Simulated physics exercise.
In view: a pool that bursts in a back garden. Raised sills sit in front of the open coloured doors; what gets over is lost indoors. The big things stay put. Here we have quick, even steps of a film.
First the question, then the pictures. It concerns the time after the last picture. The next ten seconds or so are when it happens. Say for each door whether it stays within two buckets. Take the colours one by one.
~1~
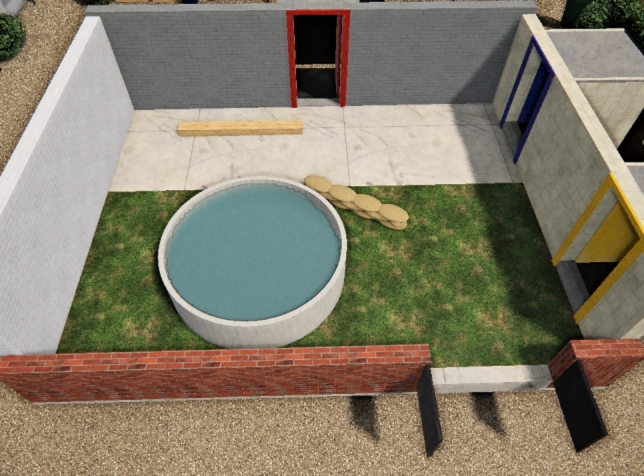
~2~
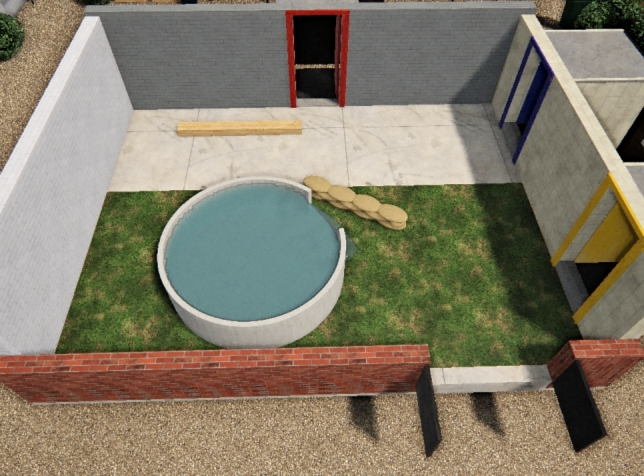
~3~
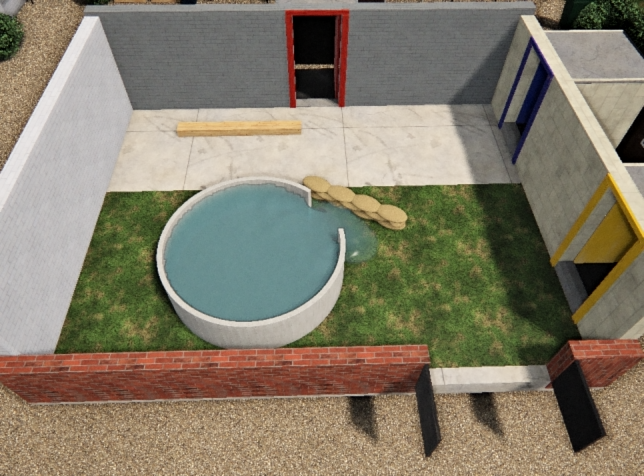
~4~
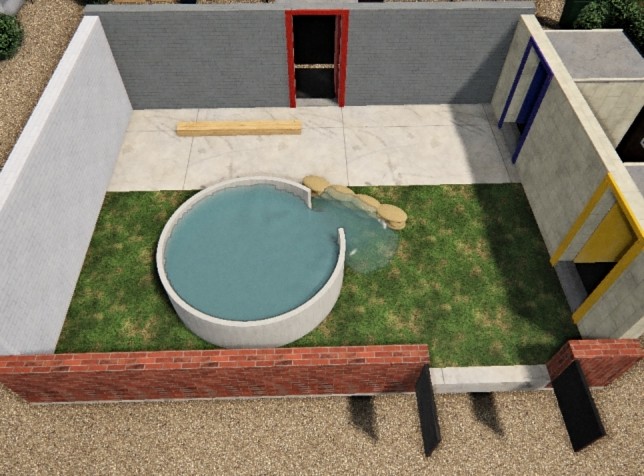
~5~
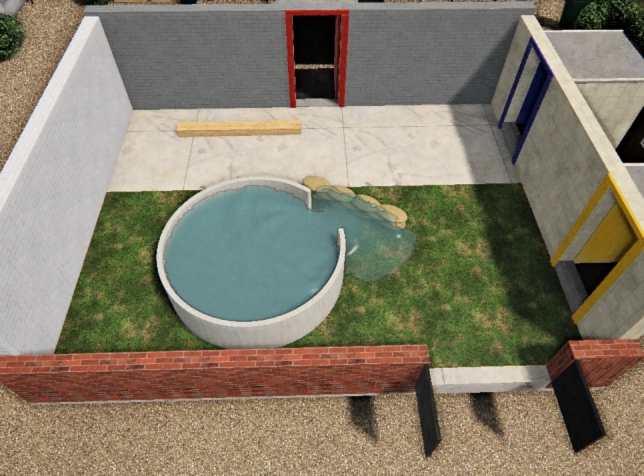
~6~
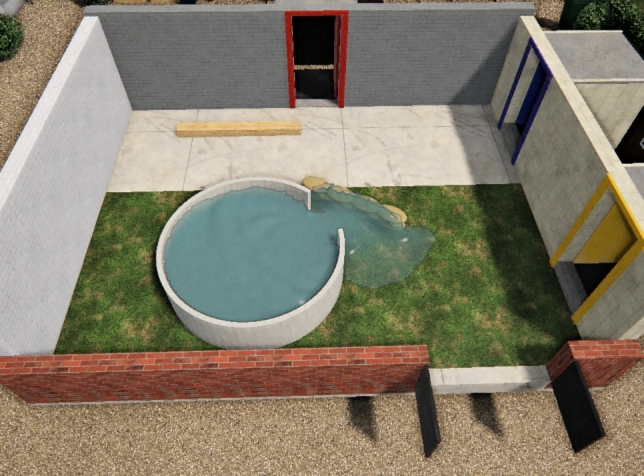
Result: The red door will not count as flooded. The yellow door will not count as flooded. The blue door will not count as flooded.
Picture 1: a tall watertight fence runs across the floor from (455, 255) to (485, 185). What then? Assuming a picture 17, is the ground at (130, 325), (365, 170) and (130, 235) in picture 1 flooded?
Lab note - point 1: Parched; point 2: Inundated; point 3: Parched.
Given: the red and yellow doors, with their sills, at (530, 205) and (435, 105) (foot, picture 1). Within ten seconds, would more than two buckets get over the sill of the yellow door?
Result for yellow: It comes in under it.
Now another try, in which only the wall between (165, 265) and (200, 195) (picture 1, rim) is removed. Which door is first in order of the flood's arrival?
The red one.
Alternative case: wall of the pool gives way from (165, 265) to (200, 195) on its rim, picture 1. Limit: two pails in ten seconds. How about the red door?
Result - red overshoots.
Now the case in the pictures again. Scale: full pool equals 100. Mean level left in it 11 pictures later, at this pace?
About 68 per cent.
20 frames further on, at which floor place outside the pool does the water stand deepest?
Near (338, 212).
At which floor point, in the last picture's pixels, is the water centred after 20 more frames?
Near (313, 254).
A moment on, water covers 20 % of the floor; the red door not reached, the yellow door not reached, the blue door not reached.
Next, water covers 45 % of the floor; the red door not reached, the yellow door wet at the sill, nothing in, the blue door not reached.
Then, water covers 65 % of the floor; the red door wet at the sill, nothing in, the yellow door wet at the sill, nothing in, the blue door not reached.
Later, water covers 80 % of the floor; the red door under two buckets in, the yellow door wet at the sill, nothing in, the blue door wet at the sill, nothing in.
In the end, water covers 95 % of the floor; the red door under two buckets in, the yellow door wet at the sill, nothing in, the blue door wet at the sill, nothing in.
